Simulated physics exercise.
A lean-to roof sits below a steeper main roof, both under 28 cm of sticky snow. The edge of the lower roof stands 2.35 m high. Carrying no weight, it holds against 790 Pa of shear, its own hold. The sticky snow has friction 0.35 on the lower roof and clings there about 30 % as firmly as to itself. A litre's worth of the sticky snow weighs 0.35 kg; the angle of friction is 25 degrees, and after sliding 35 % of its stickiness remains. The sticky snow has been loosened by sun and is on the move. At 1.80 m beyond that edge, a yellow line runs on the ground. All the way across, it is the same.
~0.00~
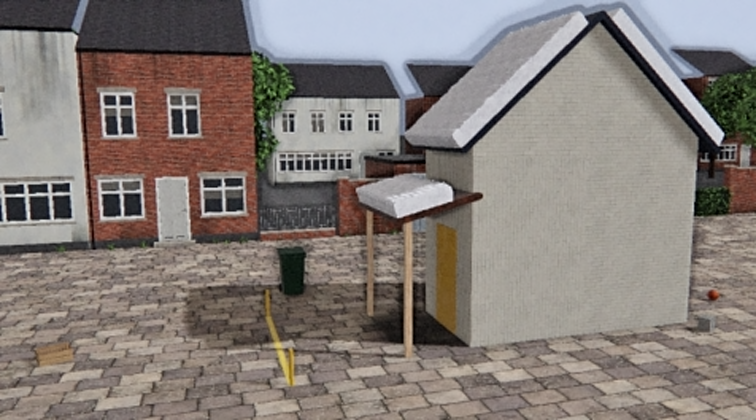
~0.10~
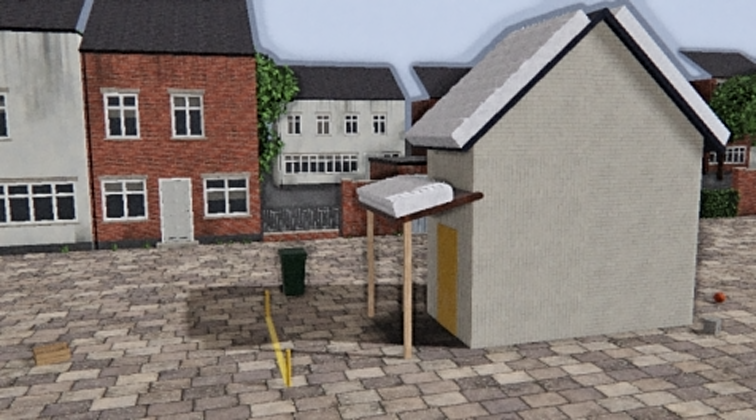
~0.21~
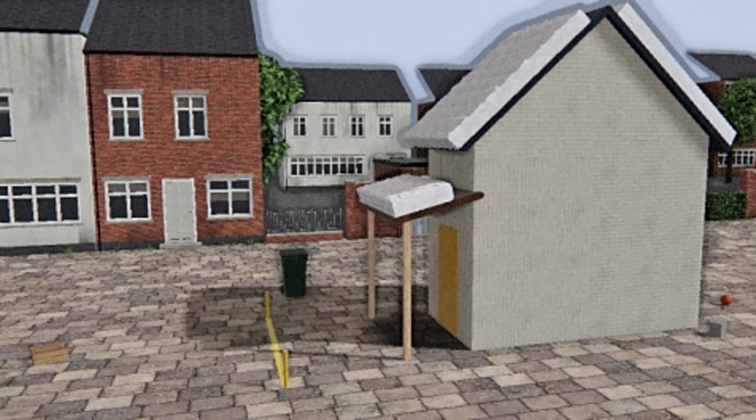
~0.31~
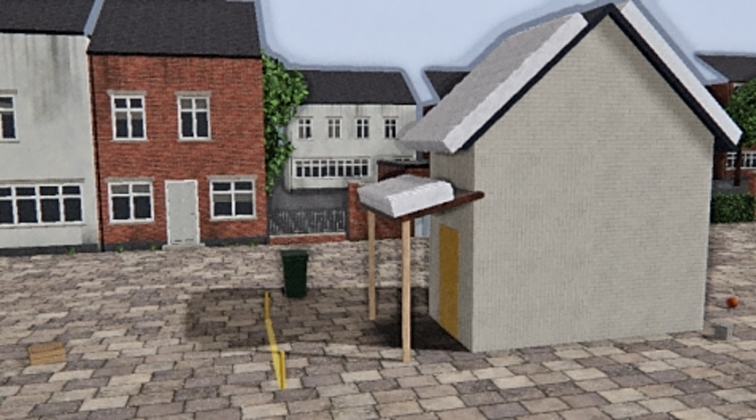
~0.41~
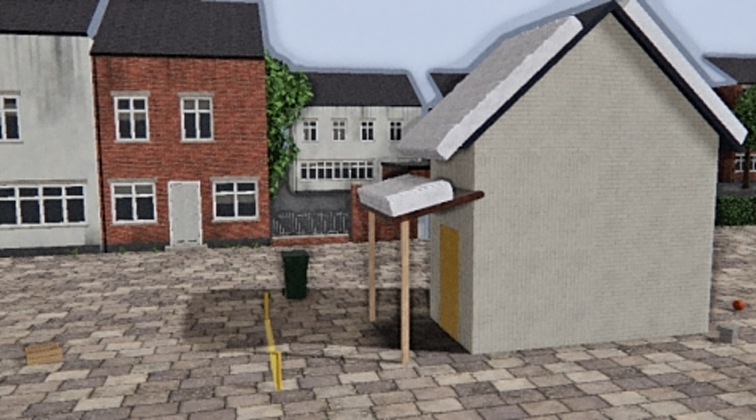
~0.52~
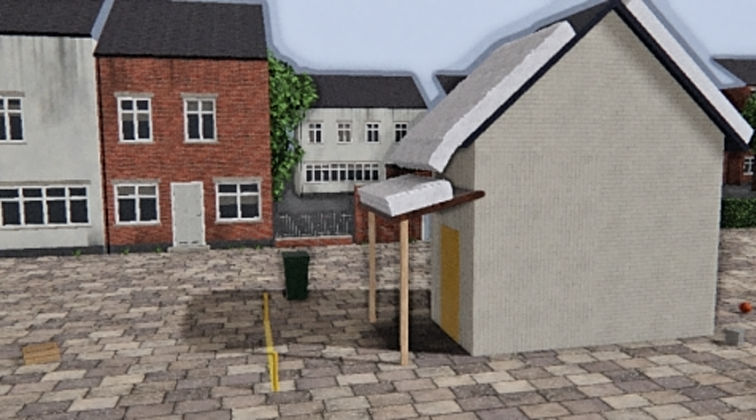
At first, snow covers the steep main roof and the small lean-to roof of a pale brick building, near a yellow line on paving. As the view shifts slightly, the upper snow slides down leftward, baring a dark strip near the ridge, then juts past the eave and bends downward.
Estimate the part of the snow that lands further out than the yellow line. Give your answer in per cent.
I would say 47 %.
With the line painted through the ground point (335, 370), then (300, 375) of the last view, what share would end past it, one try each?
75 %, then 60 %.
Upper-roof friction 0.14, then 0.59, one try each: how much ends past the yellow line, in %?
I'd expect around 50 percent, then around 20 percent.
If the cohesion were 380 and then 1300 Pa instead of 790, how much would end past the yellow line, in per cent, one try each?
In that order: 50 %, 30 %.
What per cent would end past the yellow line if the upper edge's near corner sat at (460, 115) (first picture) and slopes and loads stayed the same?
Roughly 45 per cent.
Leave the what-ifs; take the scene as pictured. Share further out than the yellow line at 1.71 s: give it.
I'd put it at roughly 12 %.
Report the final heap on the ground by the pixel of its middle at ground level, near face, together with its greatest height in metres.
It sits close to (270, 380), some 0.4 m high.
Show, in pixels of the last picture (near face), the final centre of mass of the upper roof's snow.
About (253, 365).
After 1.06 s, none is below the lower edge and 0 % is past the line.
After 1.71 s, 62 % is below the lower edge and 11 % is past the line.
After 2.35 s, 87 % is below the lower edge and 46 % is past the line.
After 3.00 s, 88 % is below the lower edge and 47 % is past the line.
After 3.30 s, at the end, 88 % is below the lower edge and 47 % is past the line.
